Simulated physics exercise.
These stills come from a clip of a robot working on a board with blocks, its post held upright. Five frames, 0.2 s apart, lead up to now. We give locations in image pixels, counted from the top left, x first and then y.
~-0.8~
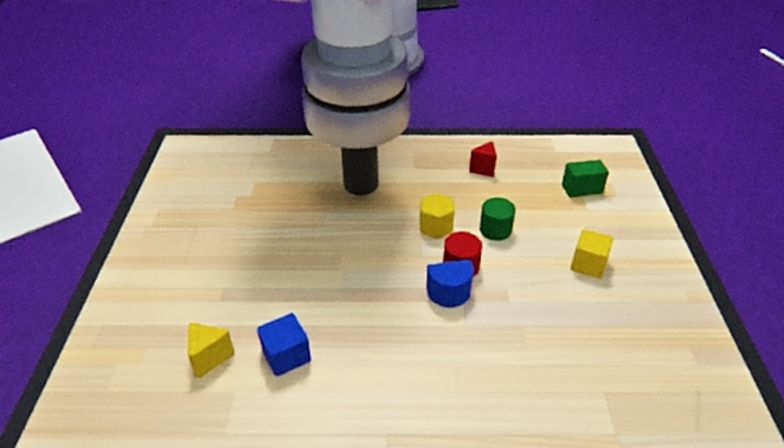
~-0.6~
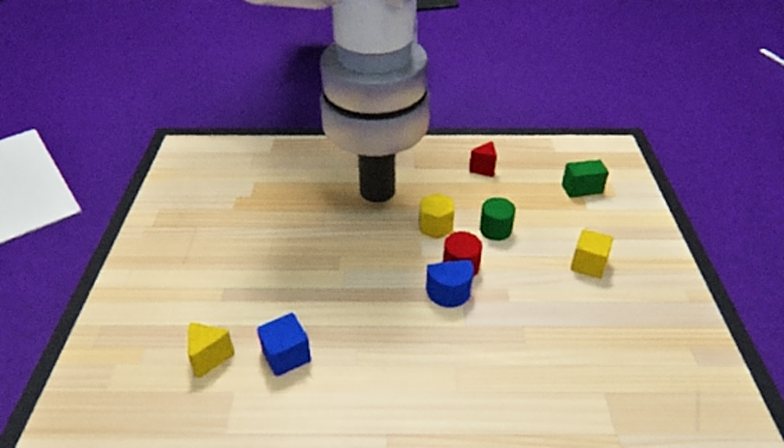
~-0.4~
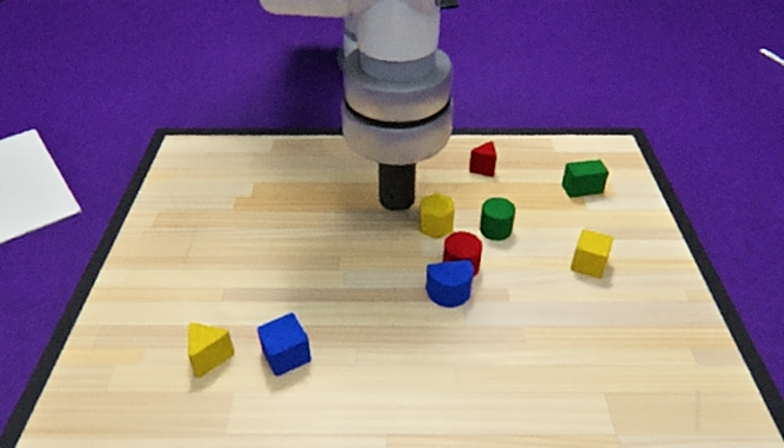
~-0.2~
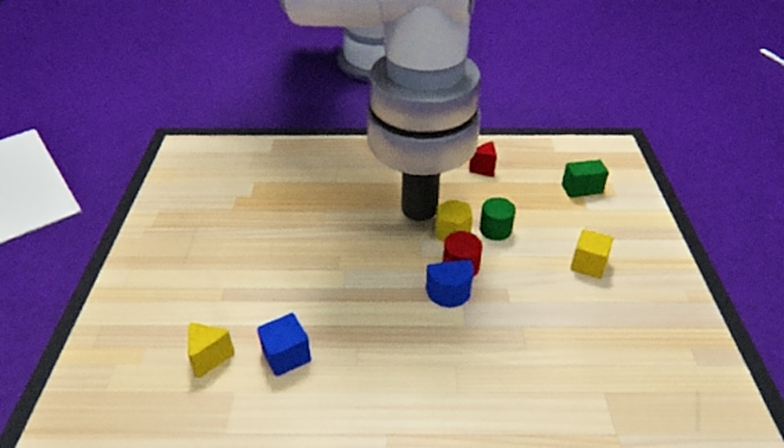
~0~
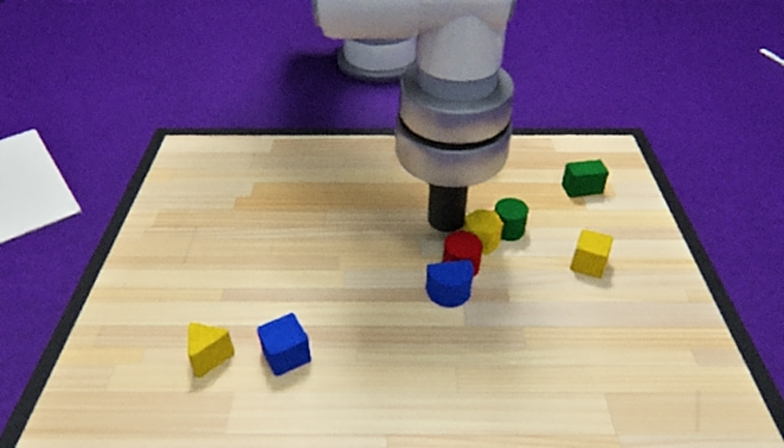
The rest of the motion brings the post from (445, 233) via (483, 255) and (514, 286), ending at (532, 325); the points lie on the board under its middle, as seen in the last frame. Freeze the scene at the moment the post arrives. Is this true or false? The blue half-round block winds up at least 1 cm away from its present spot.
True - the claim holds.
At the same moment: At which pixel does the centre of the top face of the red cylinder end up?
In the picture, it is at (495, 307).
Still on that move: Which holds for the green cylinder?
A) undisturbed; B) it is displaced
My pick is B.
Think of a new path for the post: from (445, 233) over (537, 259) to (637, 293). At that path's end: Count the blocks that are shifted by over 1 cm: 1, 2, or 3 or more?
Moved: More than two.
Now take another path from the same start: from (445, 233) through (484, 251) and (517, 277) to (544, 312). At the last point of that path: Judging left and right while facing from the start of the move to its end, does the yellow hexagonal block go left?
Yes, that is how it ends up.
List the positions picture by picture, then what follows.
In the first picture, post's lower end (361, 185); blue half-round block (452, 272); red cylinder (464, 244); yellow hexagonal block (437, 204); green cylinder (499, 207).
In the second picture, post (378, 191); blocks still.
In the third picture, post (397, 200); blocks still.
In the fourth picture, post (420, 209); yellow hexagonal block (455, 211).
In the fifth picture, post (446, 220); blue half-round block (452, 272); red cylinder (464, 244); yellow hexagonal block (484, 220); green cylinder (512, 208).
On the path given first. One third of the way, post (485, 242); blue half-round block (453, 278), turned 30° clockwise; red cylinder (482, 260); yellow hexagonal block (523, 231), turned 60° anticlockwise; green cylinder (523, 207).
Two thirds of the way, post (517, 273); blue half-round block (450, 284), turned 65° clockwise; red cylinder (495, 287); yellow hexagonal block (540, 236), turned 105° anticlockwise; green cylinder (523, 207).
At the end, post (536, 313); blue half-round block (449, 284), turned 70° clockwise; red cylinder (495, 307); yellow hexagonal block (540, 236), turned 105° anticlockwise; green cylinder (523, 207).
